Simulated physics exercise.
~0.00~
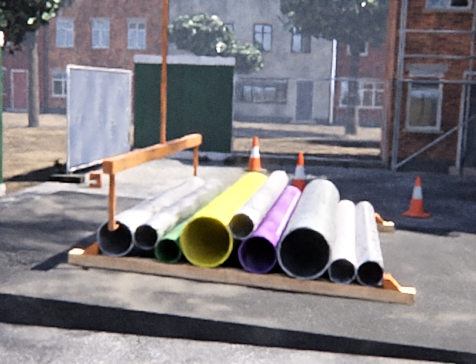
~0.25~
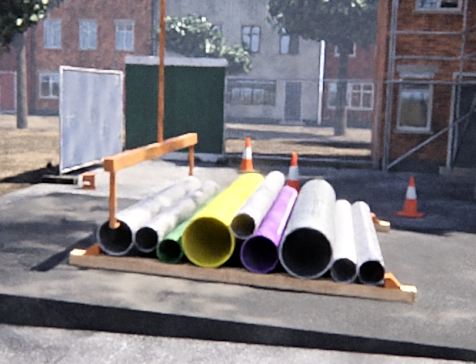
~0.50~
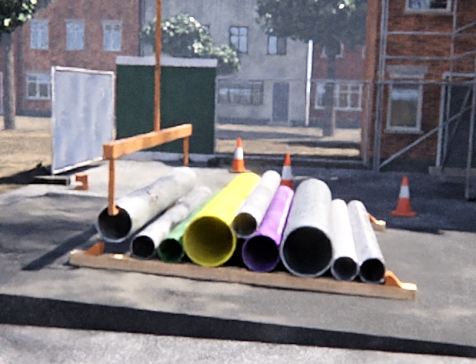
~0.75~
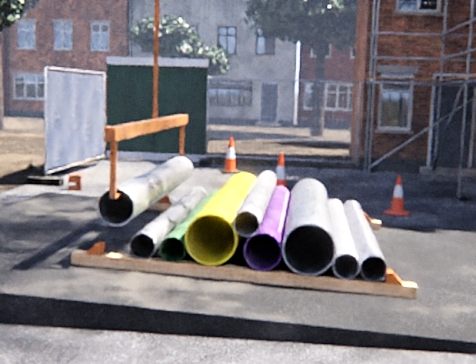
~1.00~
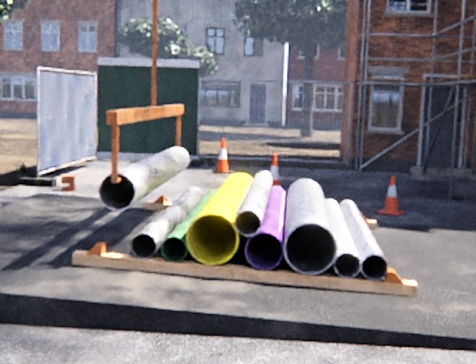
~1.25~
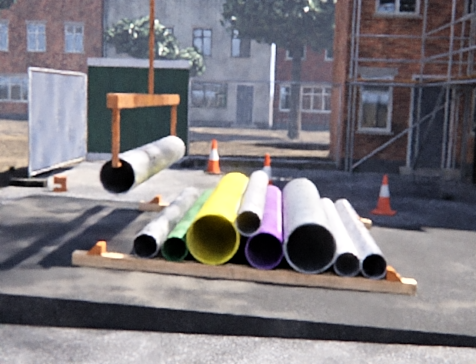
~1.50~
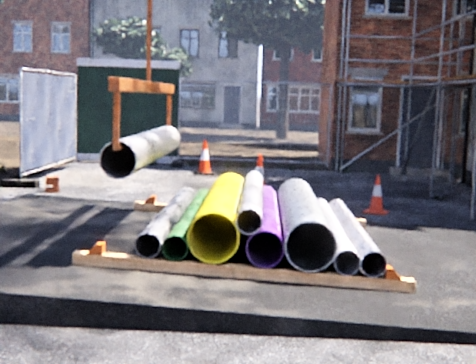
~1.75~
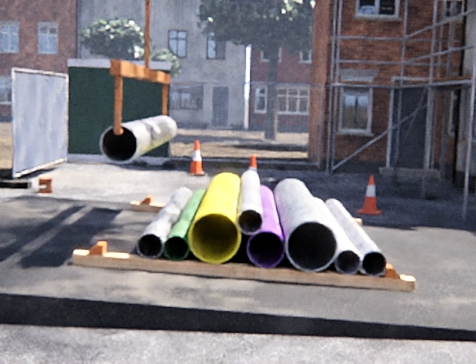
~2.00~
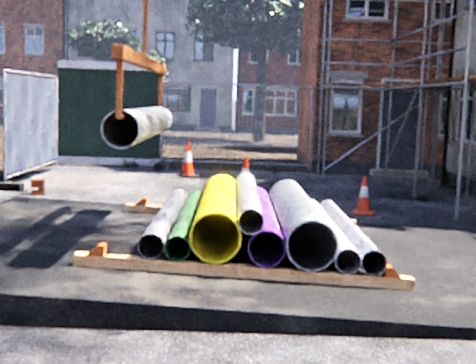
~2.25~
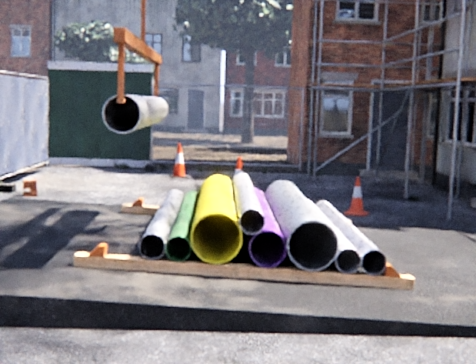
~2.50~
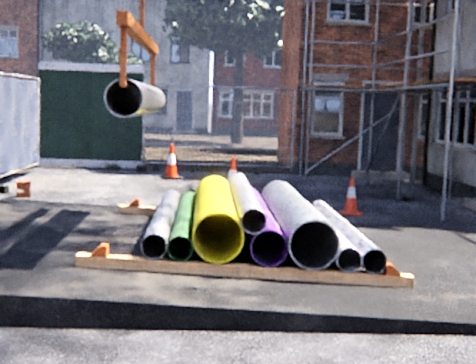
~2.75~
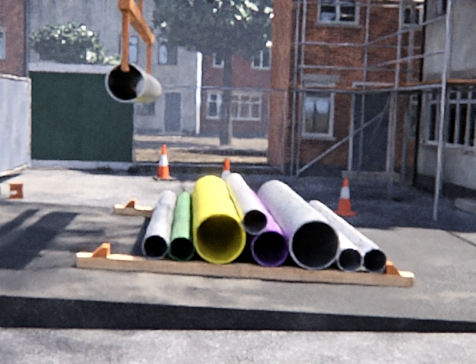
A grey pipe at the left end rises on an orange beam, leaving the others in place.
